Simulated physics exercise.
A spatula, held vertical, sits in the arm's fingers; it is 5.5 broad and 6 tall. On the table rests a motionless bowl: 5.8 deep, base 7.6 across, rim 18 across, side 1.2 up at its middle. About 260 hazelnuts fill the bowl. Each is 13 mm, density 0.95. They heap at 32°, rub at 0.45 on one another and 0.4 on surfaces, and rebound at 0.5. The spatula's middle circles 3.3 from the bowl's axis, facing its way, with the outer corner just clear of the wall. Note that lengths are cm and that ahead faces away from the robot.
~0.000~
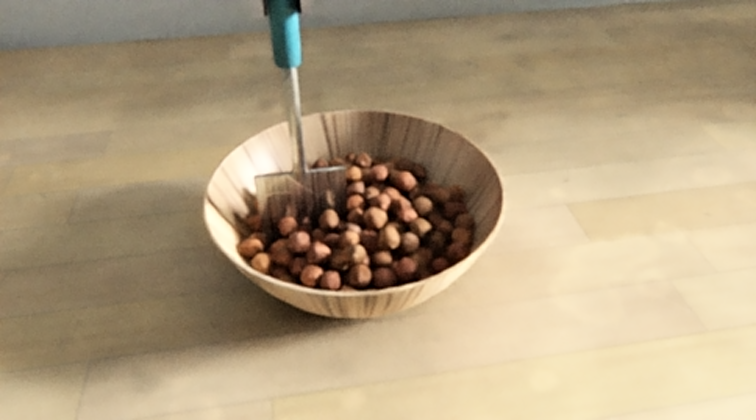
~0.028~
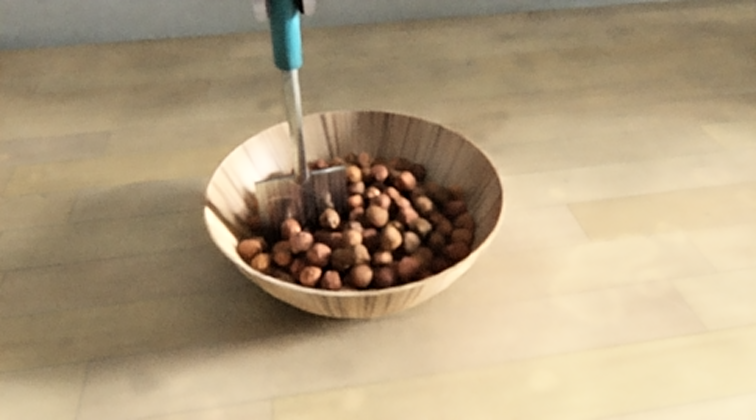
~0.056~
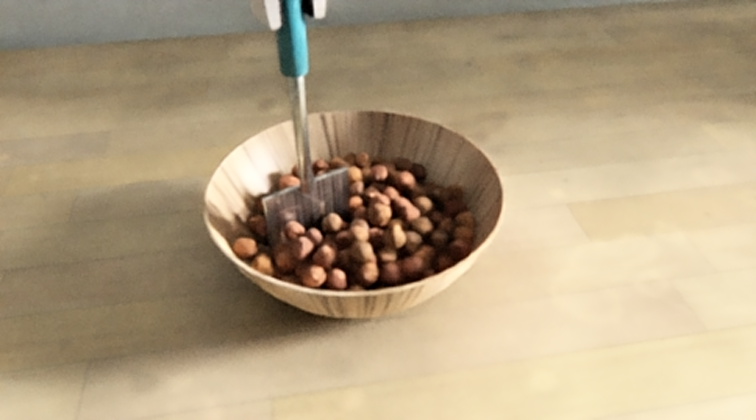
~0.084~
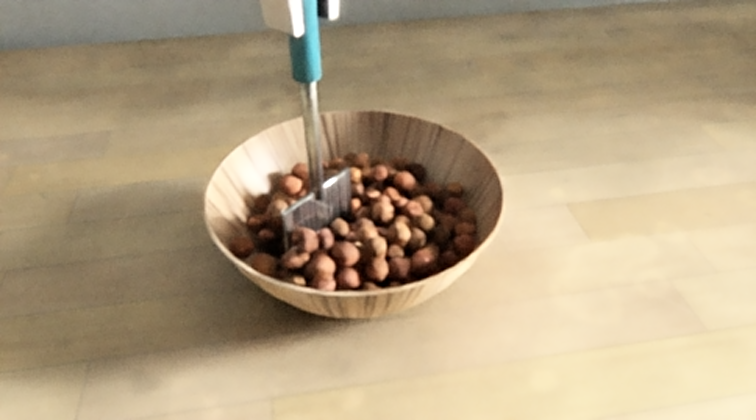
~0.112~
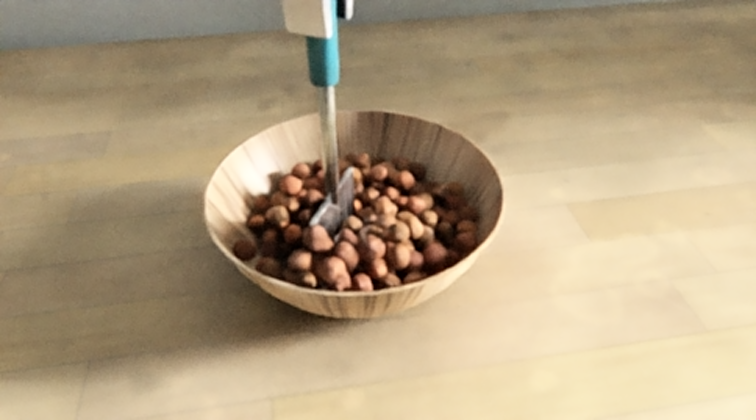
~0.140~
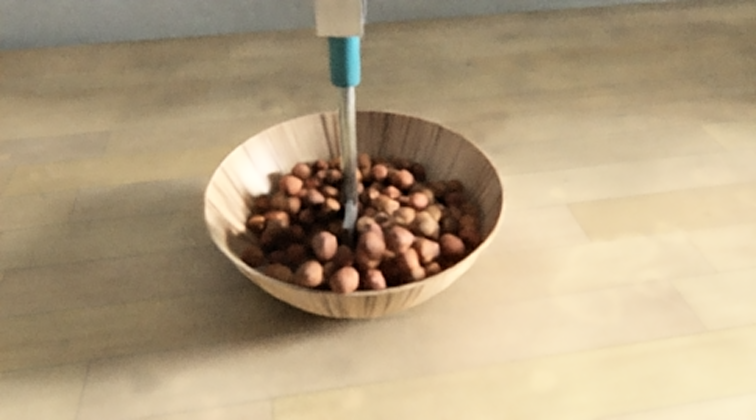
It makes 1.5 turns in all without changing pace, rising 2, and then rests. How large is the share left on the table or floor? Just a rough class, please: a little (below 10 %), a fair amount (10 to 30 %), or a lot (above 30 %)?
A fair amount.
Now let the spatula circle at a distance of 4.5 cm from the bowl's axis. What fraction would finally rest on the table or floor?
Near 25 percent.
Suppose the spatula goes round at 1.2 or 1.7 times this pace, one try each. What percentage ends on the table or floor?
30 % and 45 %.
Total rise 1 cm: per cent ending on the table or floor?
Estimate: Close to 30 %.
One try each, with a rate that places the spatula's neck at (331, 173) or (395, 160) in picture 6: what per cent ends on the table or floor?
Near 15 per cent for the first, near 45 per cent for the second.
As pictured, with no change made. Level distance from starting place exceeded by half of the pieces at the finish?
I'd estimate close to 8 cm.
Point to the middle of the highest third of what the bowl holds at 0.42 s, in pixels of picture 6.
About (321, 142).
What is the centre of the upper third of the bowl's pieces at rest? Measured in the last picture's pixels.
Estimated centre: (391, 208).
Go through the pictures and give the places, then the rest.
The first picture shows the spatula neck at (298, 151), 0° round; upper third of the load around (361, 218), from x 250 to 465, top at y 160; 263 in the bowl.
The second picture shows the spatula neck at (298, 153), 6° round; upper third of the load around (362, 219), from x 250 to 465, top at y 160.
The third picture shows the spatula neck at (304, 161), 23° round; upper third of the load around (361, 228), from x 245 to 465, top at y 160.
The fourth picture shows the spatula neck at (315, 168), 41° round; upper third of the load around (365, 234), from x 245 to 465, top at y 160.
The fifth picture shows the spatula neck at (331, 172), 60° round; upper third of the load around (377, 235), from x 245 to 470, top at y 160.
The sixth picture shows the spatula neck at (349, 174), 78° round; upper third of the load around (391, 238), from x 255 to 470, top at y 160; 262 in the bowl, 1 in flight or on the tool.
After 0.42 s, 257° round, highest piece 9 above the table; 231 in the bowl, 24 on the table or floor, 8 in flight or on the tool.
After 0.69 s, 77° round, highest piece 8 above the table; 205 in the bowl, 56 on the table or floor, 2 in flight or on the tool.
After 1.03 s, 180° round, highest piece 6 above the table; 204 in the bowl, 59 on the table or floor.
After 1.73 s, 180° round, highest piece 6 above the table; 204 in the bowl, 59 on the table or floor.
In the end, 204 in the bowl, 59 on the table or floor. That is 22 % on the table or floor.
